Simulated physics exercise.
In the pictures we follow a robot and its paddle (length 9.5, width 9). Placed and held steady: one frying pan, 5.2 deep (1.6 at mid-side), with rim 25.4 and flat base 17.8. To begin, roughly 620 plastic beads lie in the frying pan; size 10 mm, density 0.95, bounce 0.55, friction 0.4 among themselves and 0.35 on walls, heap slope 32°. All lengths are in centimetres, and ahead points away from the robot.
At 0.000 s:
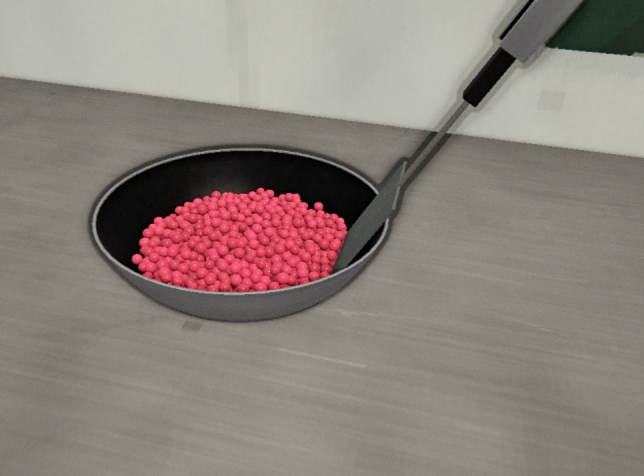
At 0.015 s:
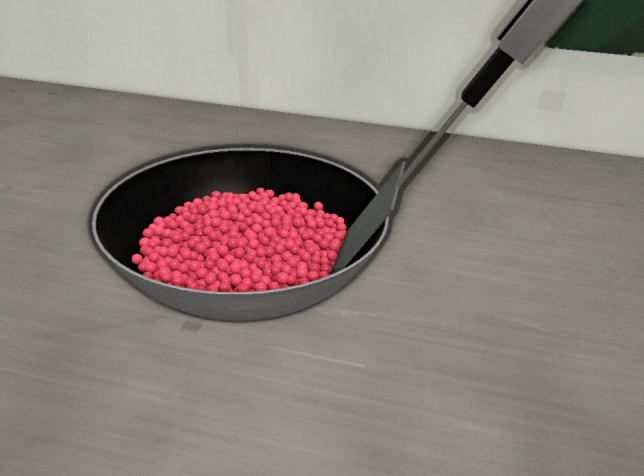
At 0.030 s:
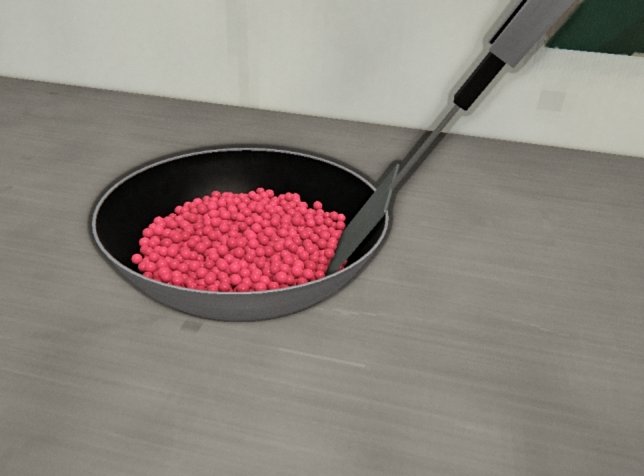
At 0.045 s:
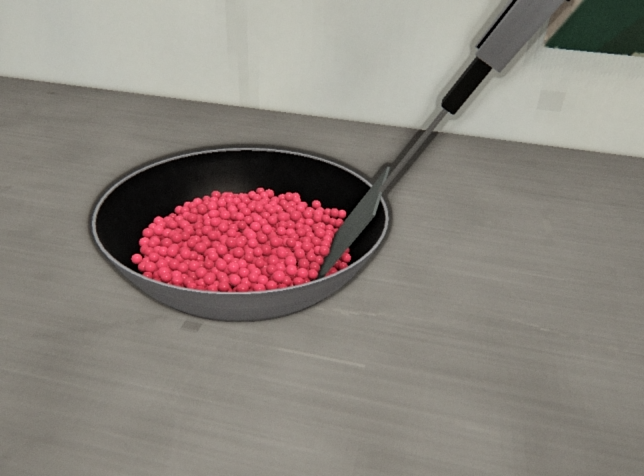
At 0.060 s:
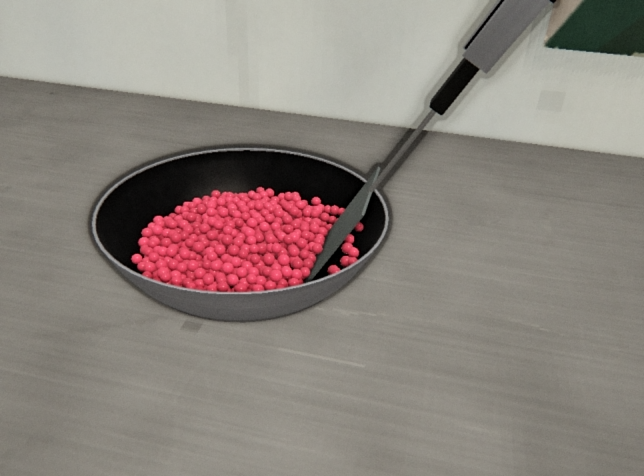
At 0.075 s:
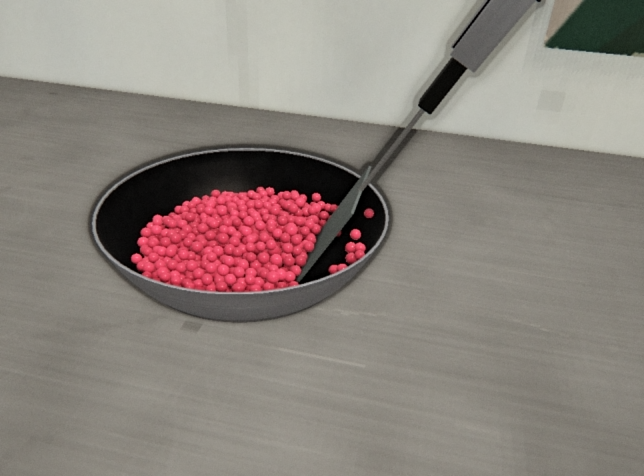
On a grey surface, a black frying pan holding a heap of pinkish-red beads stays still while a robot's paddle, at first nearly motionless at the right side, moves slightly left into the heap, leaving a few beads behind it.
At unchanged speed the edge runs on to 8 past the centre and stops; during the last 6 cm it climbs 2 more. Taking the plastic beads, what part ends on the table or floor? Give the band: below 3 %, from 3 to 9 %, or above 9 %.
From 3 to 9 %.
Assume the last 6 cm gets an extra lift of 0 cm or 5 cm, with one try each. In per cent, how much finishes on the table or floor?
It works out to some 5 per cent for the first setting and some 5 per cent for the second.
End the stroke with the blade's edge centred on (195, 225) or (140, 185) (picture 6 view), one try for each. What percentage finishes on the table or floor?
The two tries give near 0 and near 30 in a hundred.
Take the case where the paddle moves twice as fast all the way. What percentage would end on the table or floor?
In that case, close to 20 per cent.
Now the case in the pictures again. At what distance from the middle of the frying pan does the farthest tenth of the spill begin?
Roughly 30 cm.
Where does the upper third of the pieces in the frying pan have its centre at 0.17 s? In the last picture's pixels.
Near (233, 231).
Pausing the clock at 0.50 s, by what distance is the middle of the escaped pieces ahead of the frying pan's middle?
Some 16 centimetres ahead.
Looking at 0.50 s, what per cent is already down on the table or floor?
About 4 per cent.
After 0.17 s, sloping 61°, highest piece 9 above the table; 620 in the frying pan, 2 on the blade or in flight.
After 0.26 s, sloping 61°, highest piece 6 above the table; 620 in the frying pan, 1 on the table or floor, 1 on the blade or in flight.
After 0.50 s, sloping 61°, highest piece 6 above the table; 589 in the frying pan, 31 on the table or floor, 2 on the blade or in flight.
After 1.55 s, sloping 61°, highest piece 6 above the table; 588 in the frying pan, 34 on the table or floor.
In the end, 588 in the frying pan, 34 on the table or floor. That is 5 % on the table or floor.
